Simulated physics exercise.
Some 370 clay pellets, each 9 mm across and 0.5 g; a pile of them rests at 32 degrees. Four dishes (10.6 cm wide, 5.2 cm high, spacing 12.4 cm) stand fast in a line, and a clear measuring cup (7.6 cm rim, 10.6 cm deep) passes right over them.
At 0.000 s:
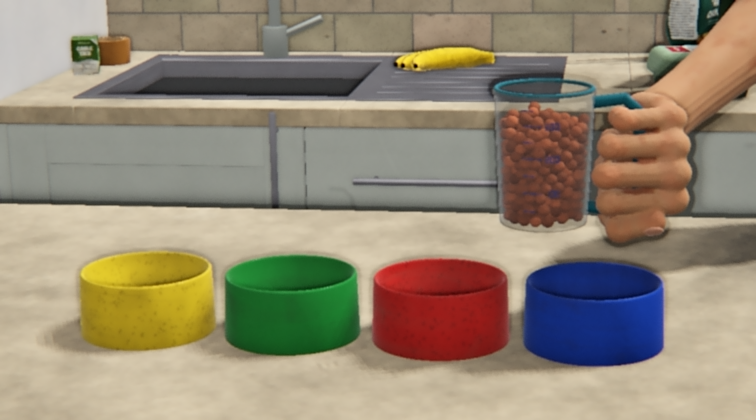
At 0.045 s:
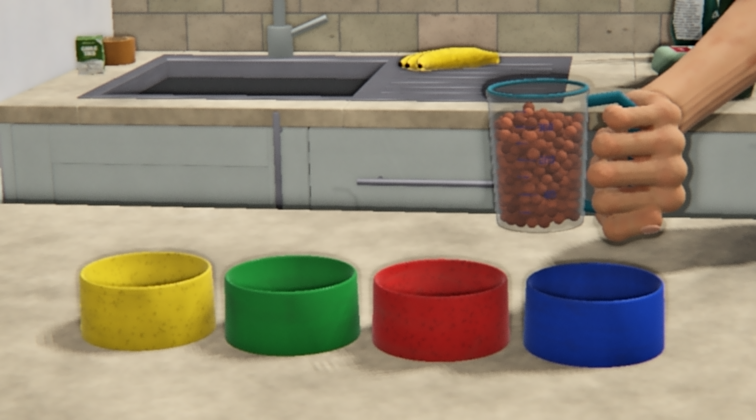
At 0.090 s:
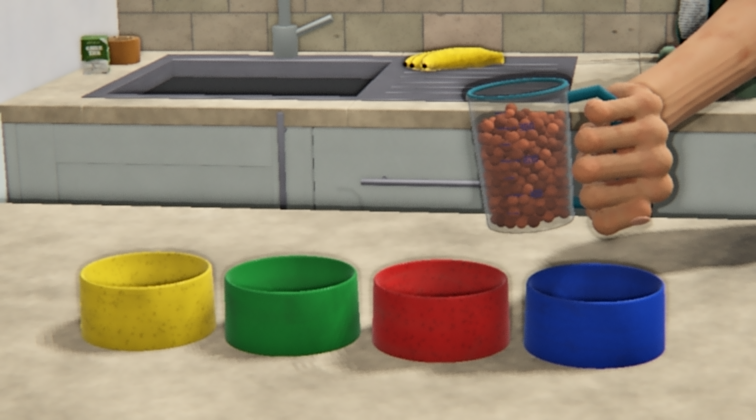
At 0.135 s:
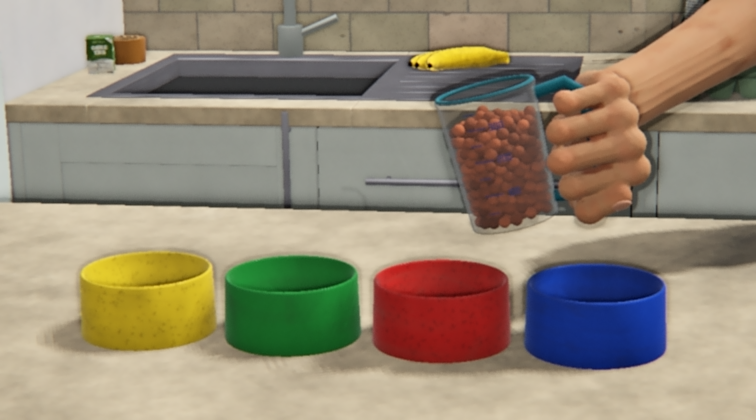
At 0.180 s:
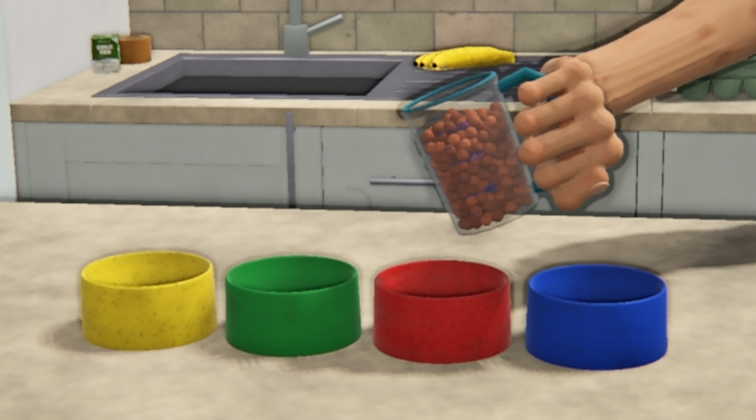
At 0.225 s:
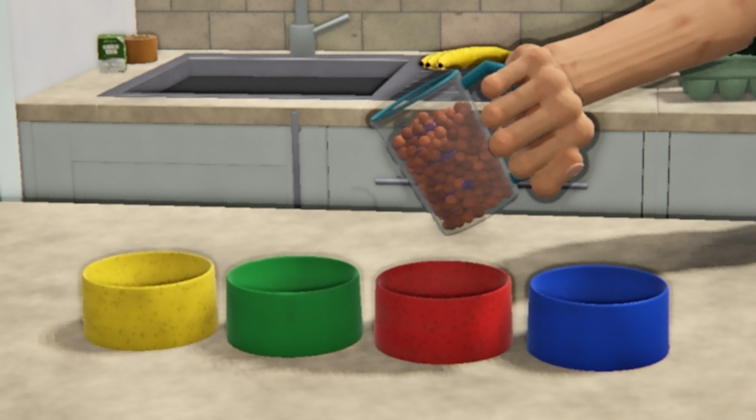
On a kitchen counter facing a sink, a hand holds a clear measuring cup of reddish-brown pellets upright above a row of yellow, green, red and blue dishes. The hand moves the cup left from near the blue dish to above the red one, tilting it steadily leftward with the pellets still inside.
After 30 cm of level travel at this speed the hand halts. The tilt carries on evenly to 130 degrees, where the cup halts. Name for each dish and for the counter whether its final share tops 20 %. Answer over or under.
Red: Under, blue: Under, green: Under, yellow: Over, counter: Over.
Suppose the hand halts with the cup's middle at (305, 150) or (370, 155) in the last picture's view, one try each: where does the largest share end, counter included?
The winner: Green, then green.
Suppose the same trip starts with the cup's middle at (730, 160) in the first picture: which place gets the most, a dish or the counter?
Most goes to: Green.
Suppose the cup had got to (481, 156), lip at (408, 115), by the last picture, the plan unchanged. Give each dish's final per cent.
Red 0, blue 0, green 0, yellow 90.
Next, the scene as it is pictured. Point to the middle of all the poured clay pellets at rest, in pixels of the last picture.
Around (126, 309).
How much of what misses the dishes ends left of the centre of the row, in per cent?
Roughly 100 per cent.
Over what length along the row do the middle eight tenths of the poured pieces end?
Roughly 18 cm.
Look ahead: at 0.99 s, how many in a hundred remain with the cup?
About 0 per cent.
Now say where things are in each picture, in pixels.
Cup at (544, 155), tilt 0 degrees, lip at (496, 88), moved 0.0 cm; middle of the pieces at (539, 167); blue dish at (594, 282); red dish at (440, 278); green dish at (291, 274); yellow dish at (146, 270), in the first frame.
Cup at (539, 156), tilt 2 degrees, lip at (489, 90), moved 0.4 cm; middle of the pieces at (534, 167), in the second frame.
Cup at (524, 156), tilt 6 degrees, lip at (469, 94), moved 1.6 cm; middle of the pieces at (520, 168), in the third frame.
Cup at (500, 155), tilt 13 degrees, lip at (437, 101), moved 3.5 cm; middle of the pieces at (498, 168), in the fourth frame.
Cup at (474, 155), tilt 22 degrees, lip at (404, 110), moved 5.7 cm; middle of the pieces at (473, 168), in the fifth frame.
Cup at (448, 155), tilt 30 degrees, lip at (373, 119), moved 7.8 cm; middle of the pieces at (450, 167); blue dish at (599, 285); red dish at (443, 280); green dish at (293, 275); yellow dish at (148, 270). Its pace works out near 180 degrees a second; the hand travels 47 cm a second, in the sixth frame.
Then, at 0.50 s, tilt 79 degrees; cup holds 100 %.
After 0.69 s, tilt 113 degrees; cup holds 90 %, yellow 5 %.
After 0.99 s, tilt 130 degrees; cup holds 0 %, yellow 75 %.
By 1.5 s all is still; red 0 %, blue 0 %, green 0 %, yellow 75 %, counter 25 %.
